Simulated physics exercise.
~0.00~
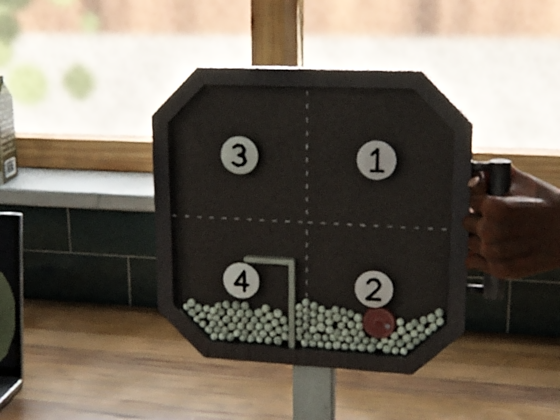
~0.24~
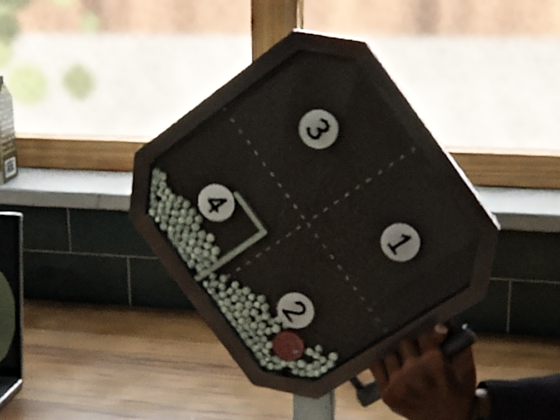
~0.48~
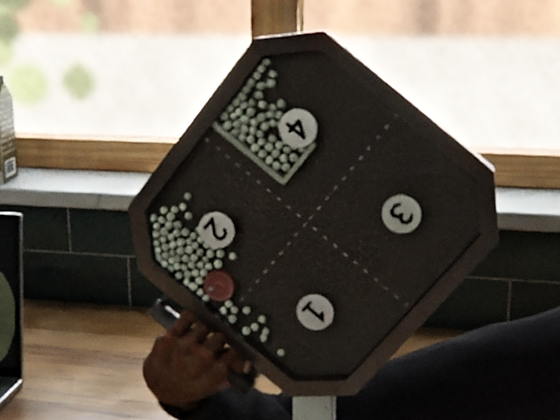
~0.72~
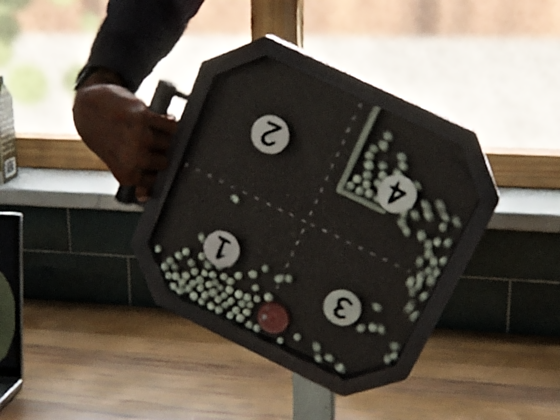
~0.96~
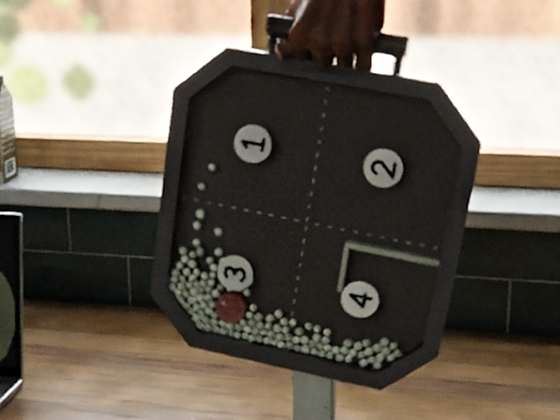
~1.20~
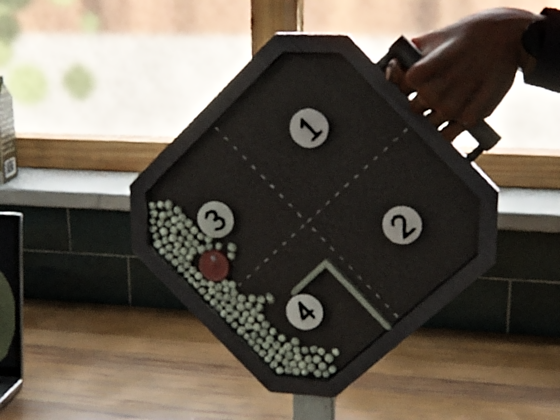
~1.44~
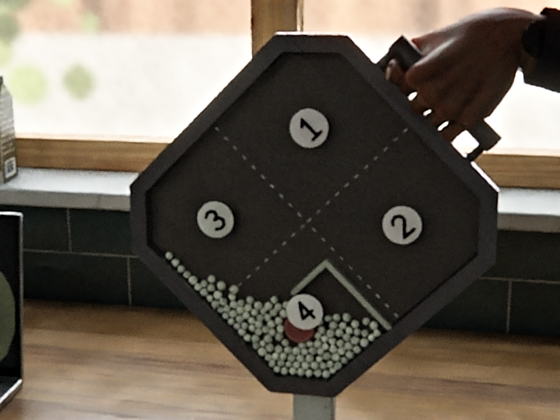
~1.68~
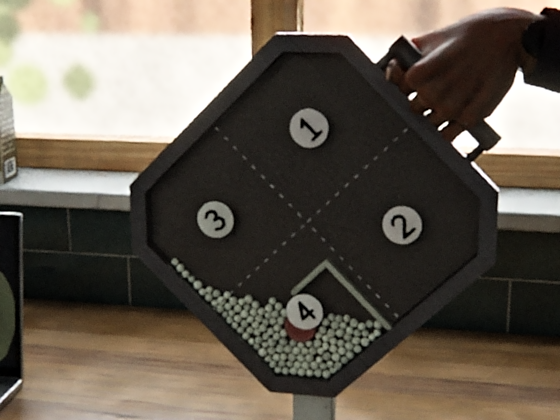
A dark octagonal puzzle box of small white balls and a red disc is turned clockwise by a hand gripping its handle, spilling the contents around inside, until it stops tilted and the balls settle along the bottom, with the disc among them in the quarter numbered four.
